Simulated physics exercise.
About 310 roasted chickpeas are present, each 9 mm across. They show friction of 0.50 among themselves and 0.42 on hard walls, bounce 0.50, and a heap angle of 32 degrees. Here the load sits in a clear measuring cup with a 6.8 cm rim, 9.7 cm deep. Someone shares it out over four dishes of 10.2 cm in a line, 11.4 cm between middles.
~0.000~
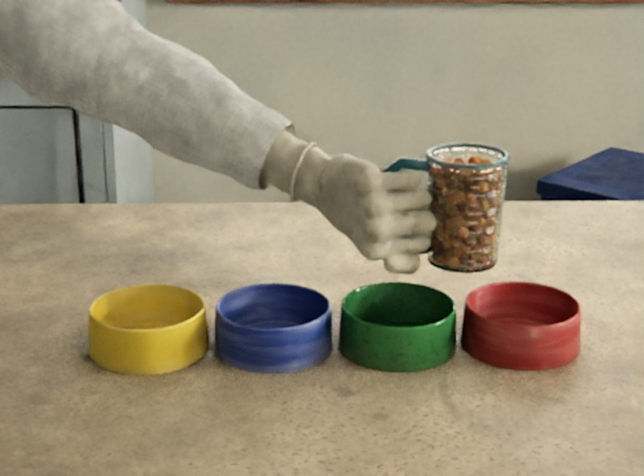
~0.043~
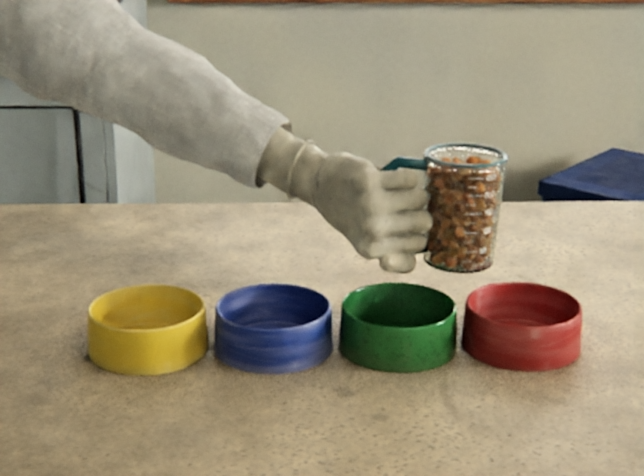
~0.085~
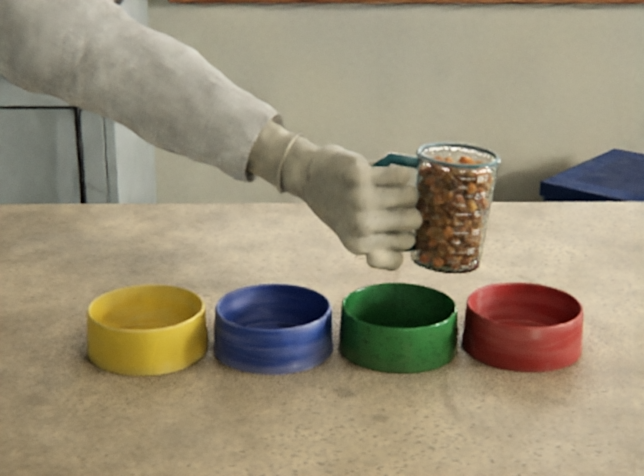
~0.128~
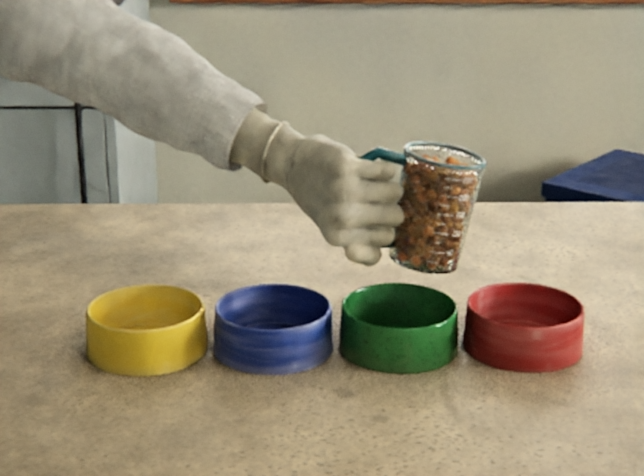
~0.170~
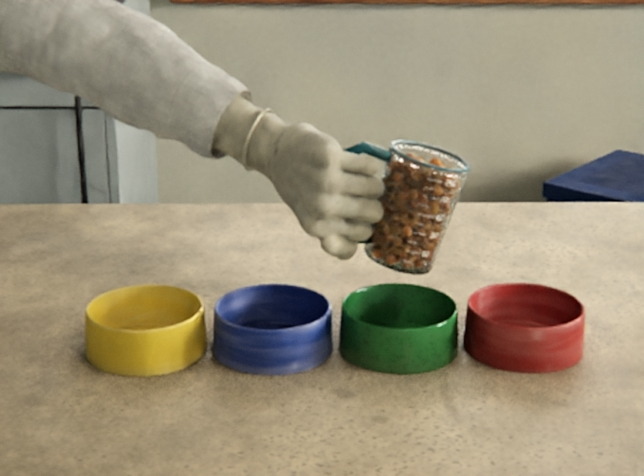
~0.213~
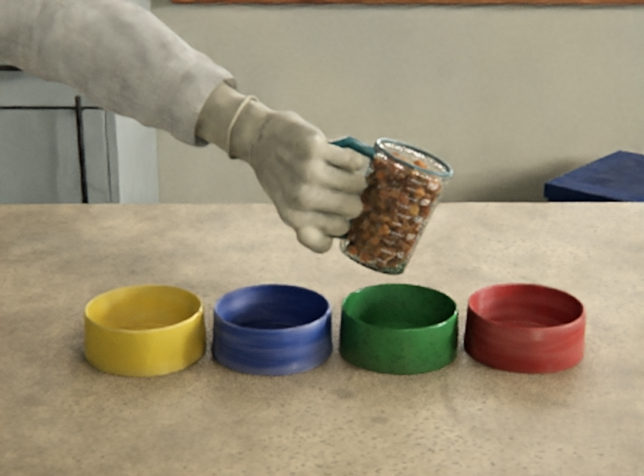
On a speckled tabletop, a gloved hand holds a clear measuring cup full of brown pieces above a row of yellow, blue, green and red dishes. The hand carries the cup left from near the red dish to above the green one, while the cup leans gradually further to the right.
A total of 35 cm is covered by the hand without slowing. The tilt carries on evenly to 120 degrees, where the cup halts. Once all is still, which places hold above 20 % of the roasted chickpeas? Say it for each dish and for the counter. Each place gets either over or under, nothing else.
Here is the list: Red dish under, blue dish under, green dish under, yellow dish over, counter under.
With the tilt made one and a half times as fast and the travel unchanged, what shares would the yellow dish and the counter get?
Result: Yellow dish 80, counter 10.
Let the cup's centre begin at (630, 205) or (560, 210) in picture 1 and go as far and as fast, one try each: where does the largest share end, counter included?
Blue; blue.
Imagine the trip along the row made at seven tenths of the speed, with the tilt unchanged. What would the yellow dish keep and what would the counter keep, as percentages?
Result - yellow dish: 60; counter: 10.
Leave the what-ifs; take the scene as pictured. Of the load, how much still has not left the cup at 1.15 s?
Roughly 45 per cent of the load.
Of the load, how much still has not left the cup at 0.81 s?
It works out to about 95 per cent of the load.
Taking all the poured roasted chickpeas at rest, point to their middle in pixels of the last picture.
Approximately (149, 324) in the last view.
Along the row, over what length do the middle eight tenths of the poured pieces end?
Roughly 6 centimetres.
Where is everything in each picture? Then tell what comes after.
The first frame shows cup at (465, 208), tilt 0 degrees, lip at (506, 155), moved 0.0 cm; middle of the pieces at (464, 204); red dish at (523, 304); green dish at (399, 305); blue dish at (273, 306); yellow dish at (147, 307).
The second frame shows cup at (462, 208), tilt 1 degrees, lip at (504, 156), moved 0.3 cm; middle of the pieces at (461, 204).
The third frame shows cup at (452, 208), tilt 4 degrees, lip at (497, 158), moved 1.3 cm; middle of the pieces at (451, 204).
The fourth frame shows cup at (434, 208), tilt 9 degrees, lip at (484, 161), moved 2.9 cm; middle of the pieces at (434, 204).
The fifth frame shows cup at (414, 208), tilt 15 degrees, lip at (468, 166), moved 4.7 cm; middle of the pieces at (414, 204).
The sixth frame shows cup at (393, 208), tilt 21 degrees, lip at (451, 171), moved 6.5 cm; middle of the pieces at (394, 204); red dish at (526, 305); green dish at (400, 306); blue dish at (272, 307); yellow dish at (144, 307). The cup turns about 135 degrees a second and travels 42 cm a second.
After 0.57 s, tilt 69 degrees; cup holds 100 %.
After 0.81 s, tilt 102 degrees; cup holds 95 %, yellow 5 %.
Then, at 1.15 s, tilt 120 degrees; cup holds 45 %, yellow 50 %.
By 2.0 s all is still; red 0 %, blue 0 %, green 0 %, yellow 100 %, counter 0 %.
